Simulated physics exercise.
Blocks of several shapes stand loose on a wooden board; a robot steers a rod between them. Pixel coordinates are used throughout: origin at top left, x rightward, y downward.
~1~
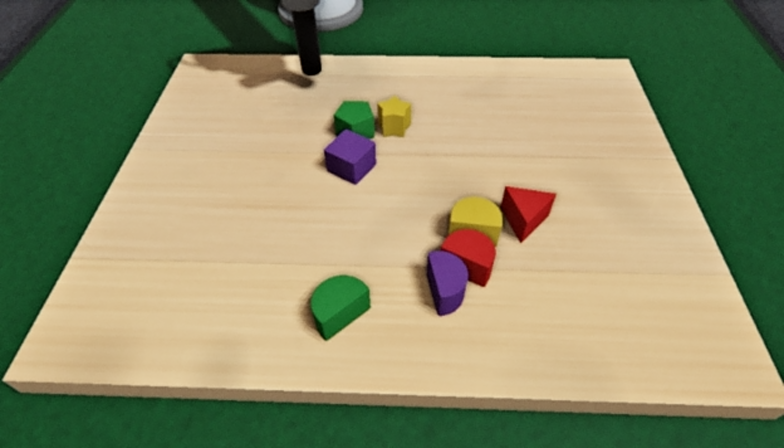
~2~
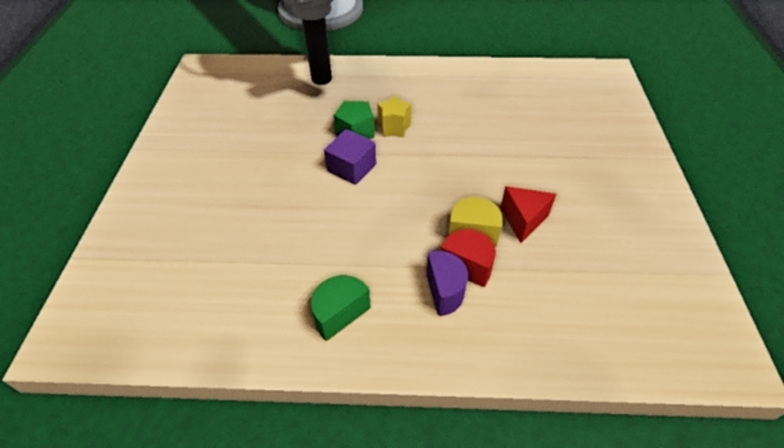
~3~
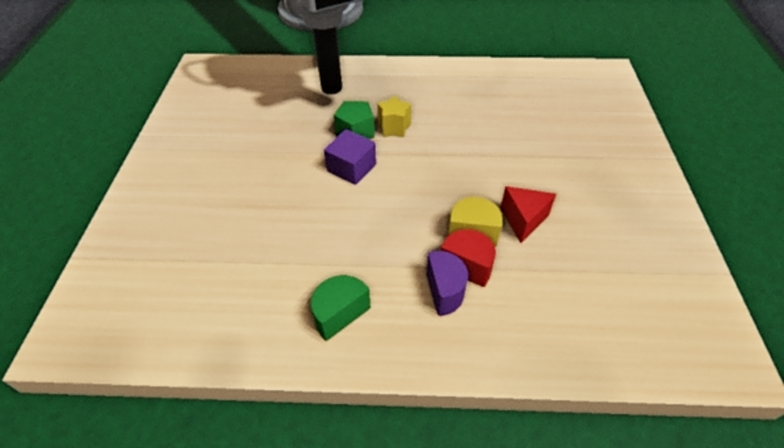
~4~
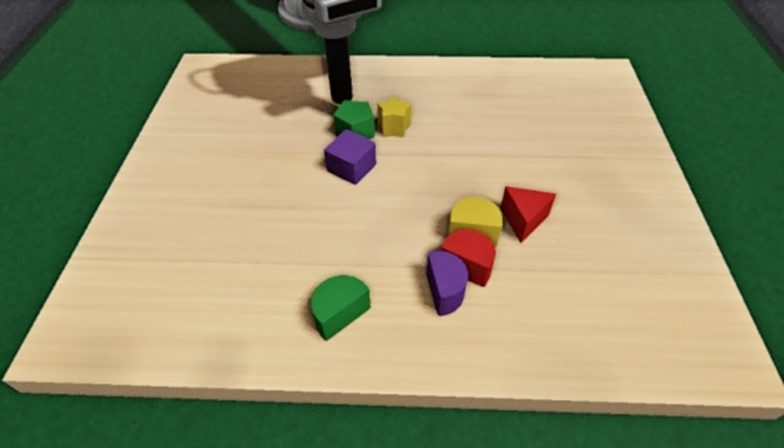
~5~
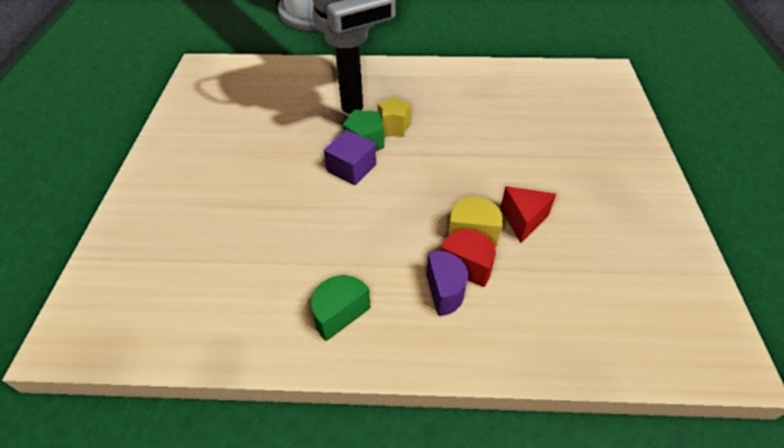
A robot arm holding a black rod reaches in from the top over a pale wooden board on a green surface, seen from above at a slant. A green pentagon, yellow star block and purple cube sit near the upper middle, with yellow, red, purple and green rounded blocks and a red triangle lower down. The rod glides down and rightward, nudging the green pentagon slightly the same way.
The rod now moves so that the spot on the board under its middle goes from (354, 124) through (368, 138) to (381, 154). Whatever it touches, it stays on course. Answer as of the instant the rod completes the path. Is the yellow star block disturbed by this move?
It is still on its spot.
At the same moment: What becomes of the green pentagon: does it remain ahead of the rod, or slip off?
Looking at the end of the path, the green pentagon is still being driven ahead.
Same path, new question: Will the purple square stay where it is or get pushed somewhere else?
It ends up somewhere else.
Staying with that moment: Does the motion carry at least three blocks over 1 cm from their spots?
It seems not.
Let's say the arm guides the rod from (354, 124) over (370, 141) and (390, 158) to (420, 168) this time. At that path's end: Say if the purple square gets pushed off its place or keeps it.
It does get moved.
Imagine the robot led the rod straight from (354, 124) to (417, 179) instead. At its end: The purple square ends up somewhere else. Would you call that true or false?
That claim is true.
On the path given first. Halfway along, rod (367, 122); purple square (349, 154), turned 10° clockwise; green pentagon (378, 137).
At the end, rod (380, 138); purple square (345, 163), turned 35° clockwise; green pentagon (383, 155), turned 25° clockwise; yellow star block not moved.
